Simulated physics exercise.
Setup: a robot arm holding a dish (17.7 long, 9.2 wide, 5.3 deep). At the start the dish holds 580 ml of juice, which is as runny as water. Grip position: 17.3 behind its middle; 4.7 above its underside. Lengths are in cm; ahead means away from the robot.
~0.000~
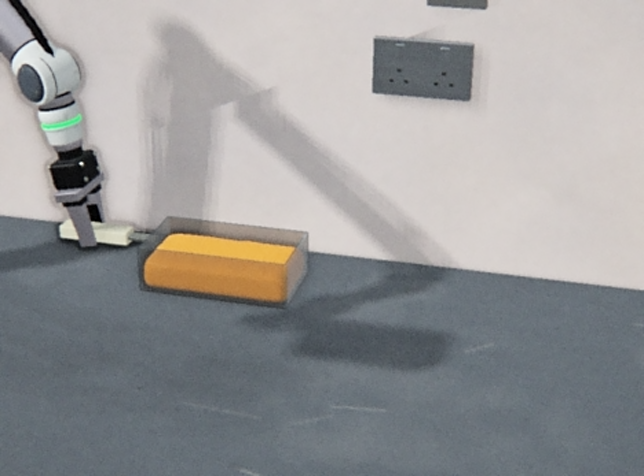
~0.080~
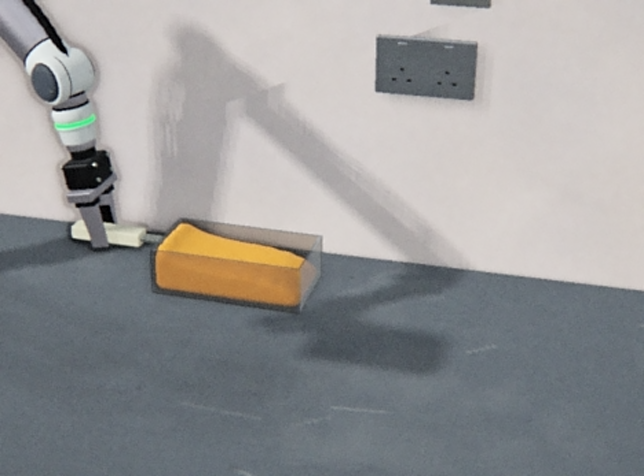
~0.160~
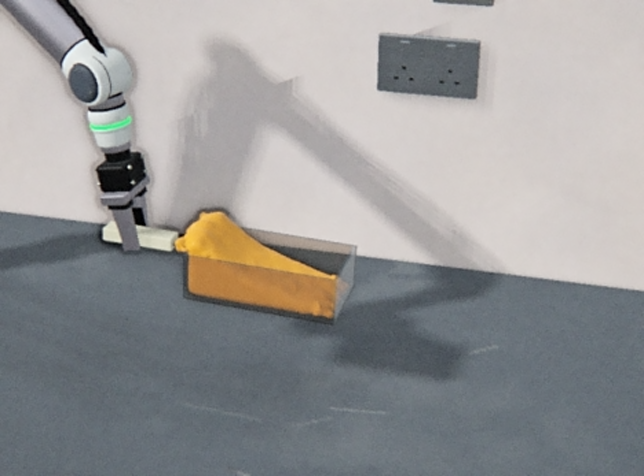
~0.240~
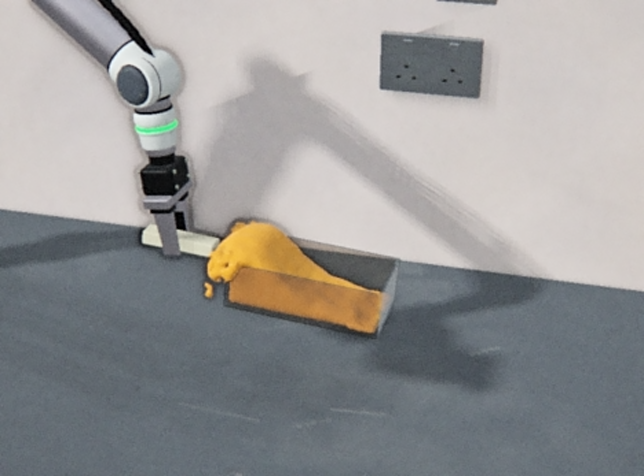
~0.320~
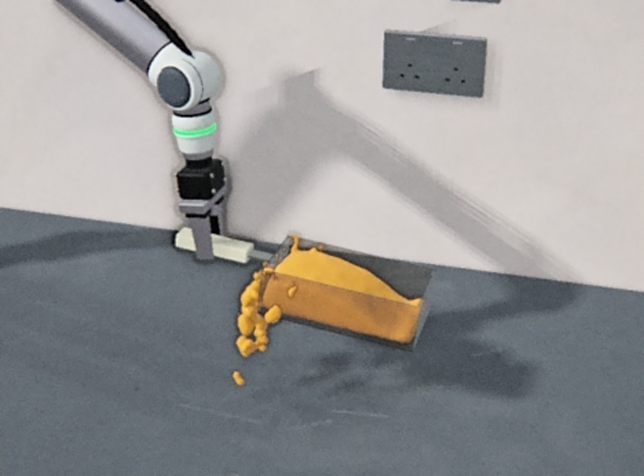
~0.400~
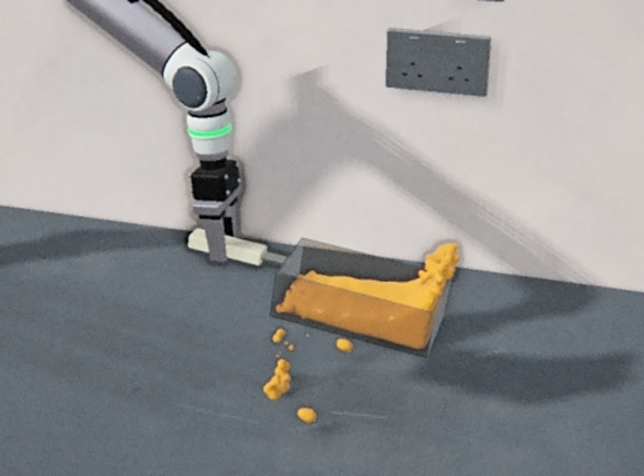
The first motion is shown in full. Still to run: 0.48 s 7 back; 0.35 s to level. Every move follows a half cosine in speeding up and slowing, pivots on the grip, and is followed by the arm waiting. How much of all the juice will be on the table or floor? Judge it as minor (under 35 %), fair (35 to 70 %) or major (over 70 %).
Fair.
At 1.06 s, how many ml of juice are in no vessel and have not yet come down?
Amount outside the vessels: Near 0 ml.
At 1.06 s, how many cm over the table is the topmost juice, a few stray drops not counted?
Some 16 cm.
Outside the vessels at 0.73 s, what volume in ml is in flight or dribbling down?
Volume outside the vessels: Near 140 ml.
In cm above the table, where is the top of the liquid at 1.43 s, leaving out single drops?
Roughly 17 centimetres at most.
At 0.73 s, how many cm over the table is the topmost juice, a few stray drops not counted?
Looks like it gets up to about 16 centimetres.
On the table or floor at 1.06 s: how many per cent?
50 per cent.
After 0.73 s, tilted 7° forward, liquid up to 26 above the table; 295 ml in the dish, 150 ml on the table or floor, 135 ml in the air or running down outside.
After 1.06 s, tilted 3° forward, liquid up to 16 above the table; 295 ml in the dish, 285 ml on the table or floor.
After 1.43 s, level, liquid up to 17 above the table; 295 ml in the dish, 285 ml on the table or floor.
After 2.23 s, level, liquid up to 17 above the table; 295 ml in the dish, 285 ml on the table or floor.
At rest, 295 ml in the dish, 285 ml on the table or floor. That is 49 % on the table or floor.
